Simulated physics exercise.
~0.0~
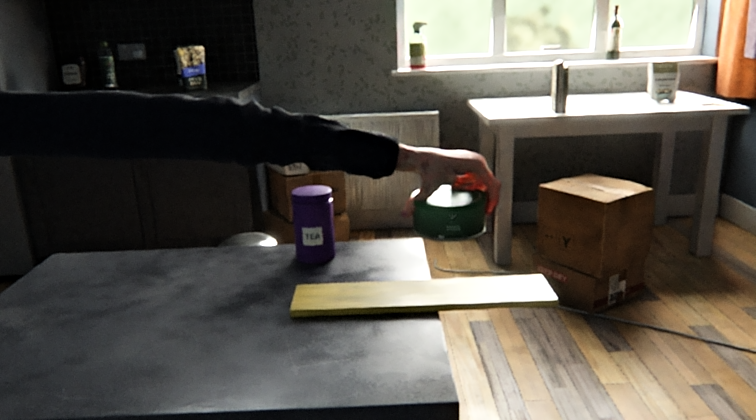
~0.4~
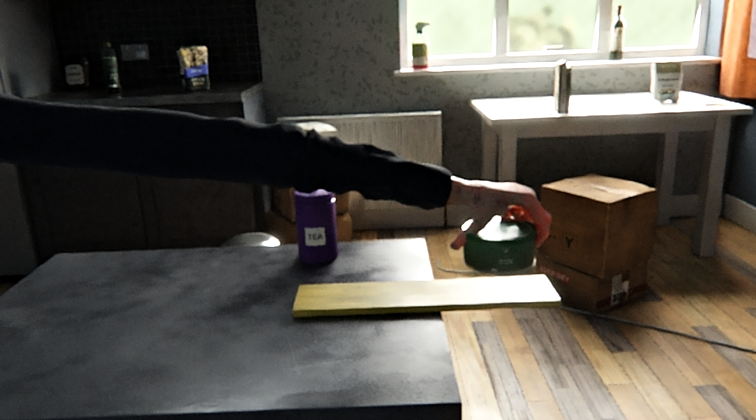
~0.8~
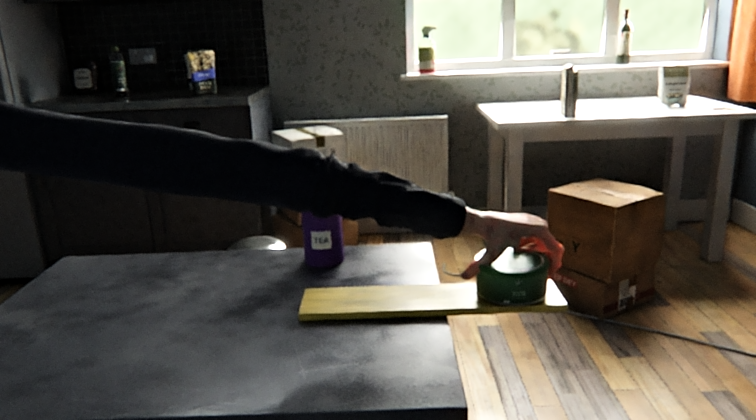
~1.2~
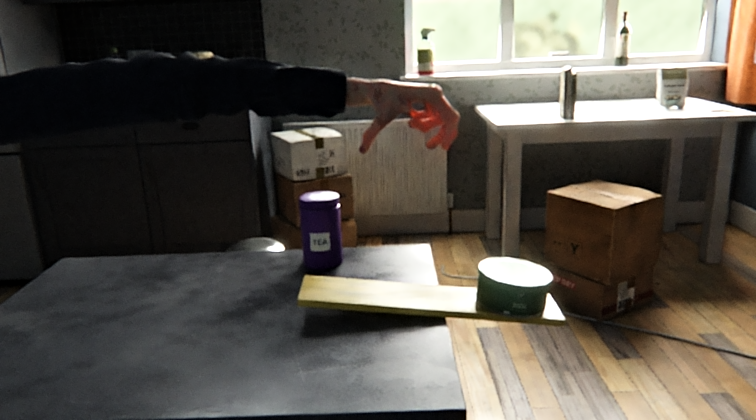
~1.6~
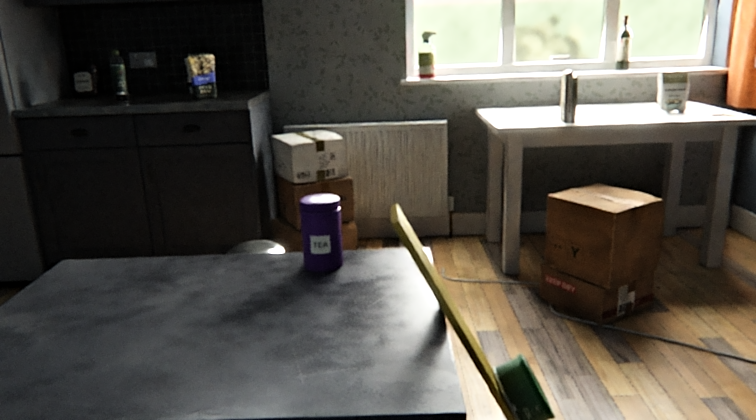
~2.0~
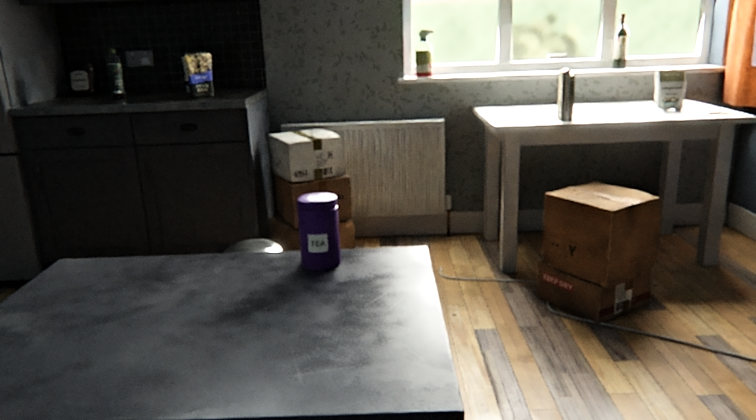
In a kitchen, a hand sets a green tub on a yellow plank's overhanging end, and both tip off, leaving the purple jar.
